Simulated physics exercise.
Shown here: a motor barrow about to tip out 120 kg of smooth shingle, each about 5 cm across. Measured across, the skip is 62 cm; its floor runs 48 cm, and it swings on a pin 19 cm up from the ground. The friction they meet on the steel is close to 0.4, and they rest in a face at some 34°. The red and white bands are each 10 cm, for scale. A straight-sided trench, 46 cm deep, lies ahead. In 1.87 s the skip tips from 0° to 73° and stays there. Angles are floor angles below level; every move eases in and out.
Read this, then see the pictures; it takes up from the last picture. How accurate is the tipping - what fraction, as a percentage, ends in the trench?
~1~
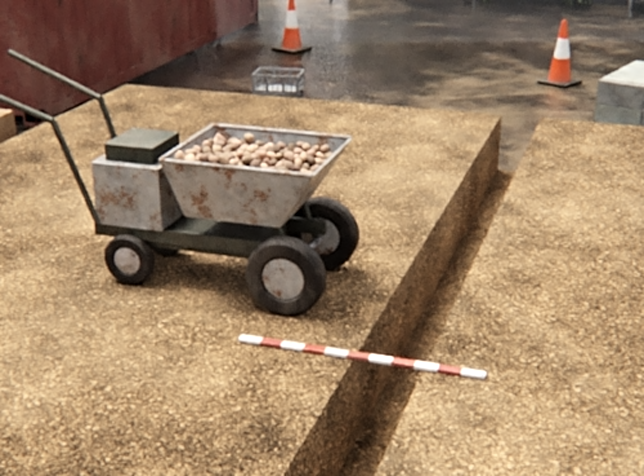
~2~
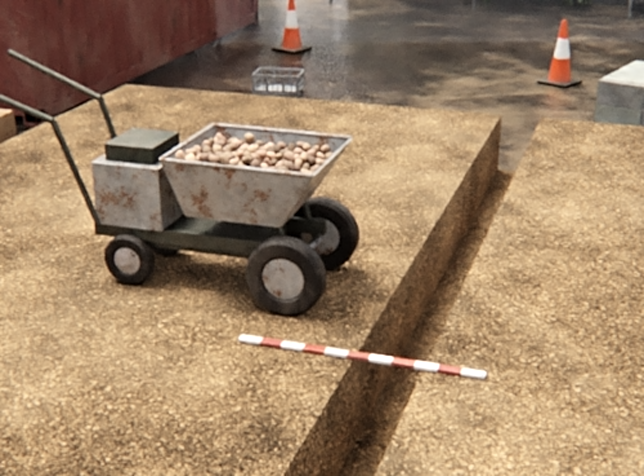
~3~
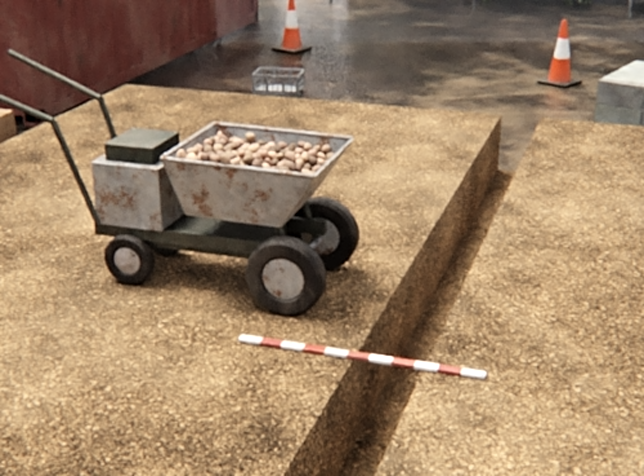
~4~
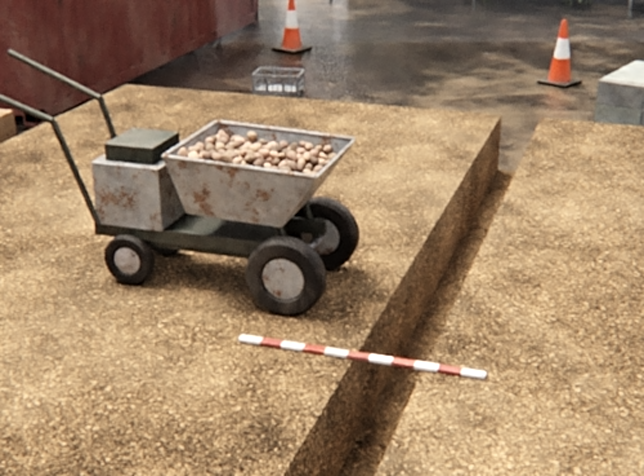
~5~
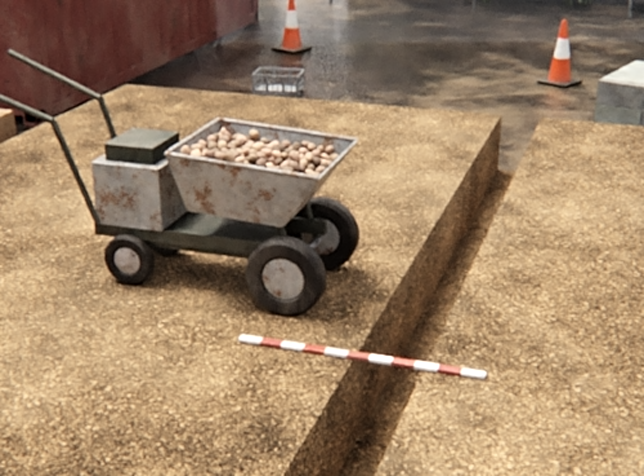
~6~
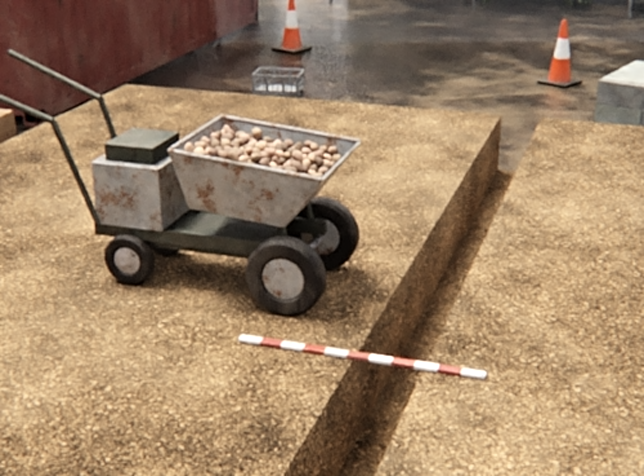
Close to 65 in every hundred.
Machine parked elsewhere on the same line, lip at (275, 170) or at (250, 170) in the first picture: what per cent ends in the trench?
From the first spot near 100, from the second near 85 per cent.
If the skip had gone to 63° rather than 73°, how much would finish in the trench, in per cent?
Roughly 60 percent.
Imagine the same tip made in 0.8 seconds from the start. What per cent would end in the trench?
Estimate: About 50 %.
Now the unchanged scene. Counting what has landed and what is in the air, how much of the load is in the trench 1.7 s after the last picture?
Approx. 35 % of the load.
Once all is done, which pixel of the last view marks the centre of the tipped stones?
(435, 370).
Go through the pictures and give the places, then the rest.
Lip at (312, 176), floor tilted 0°, highest stones at (243, 149), in the first frame.
The skip is at 0°, its lip at (312, 176); the top of the load is at (236, 148), in the second frame.
Lip at (314, 176), floor tilted 1°, highest stones at (237, 147), in the third frame.
The skip is at 2°, its lip at (316, 177); the top of the load is at (230, 146), in the fourth frame.
Lip at (318, 178), floor tilted 3°, highest stones at (229, 143), in the fifth frame.
Lip at (322, 180), floor tilted 5°, highest stones at (232, 141), in the sixth frame.
Then, 1.1 s after the last picture the floor is at 61°, 97 % in the skip, 3 % in the trench; the foremost stones are at (426, 291).
Then, 1.7 s after the last picture the floor is at 73°, 38 % in the skip, 33 % in the trench, 28 % past the trench; the foremost stones are at (572, 321).
Then, 2.0 s after the last picture the floor is at 73°, 17 % in the skip, 47 % in the trench, 36 % past the trench; the foremost stones are at (621, 327).
Then, 4.0 s after the last picture the floor is at 73°, 0 % in the skip, 65 % in the trench, 35 % past the trench; the foremost stones are at (632, 320).
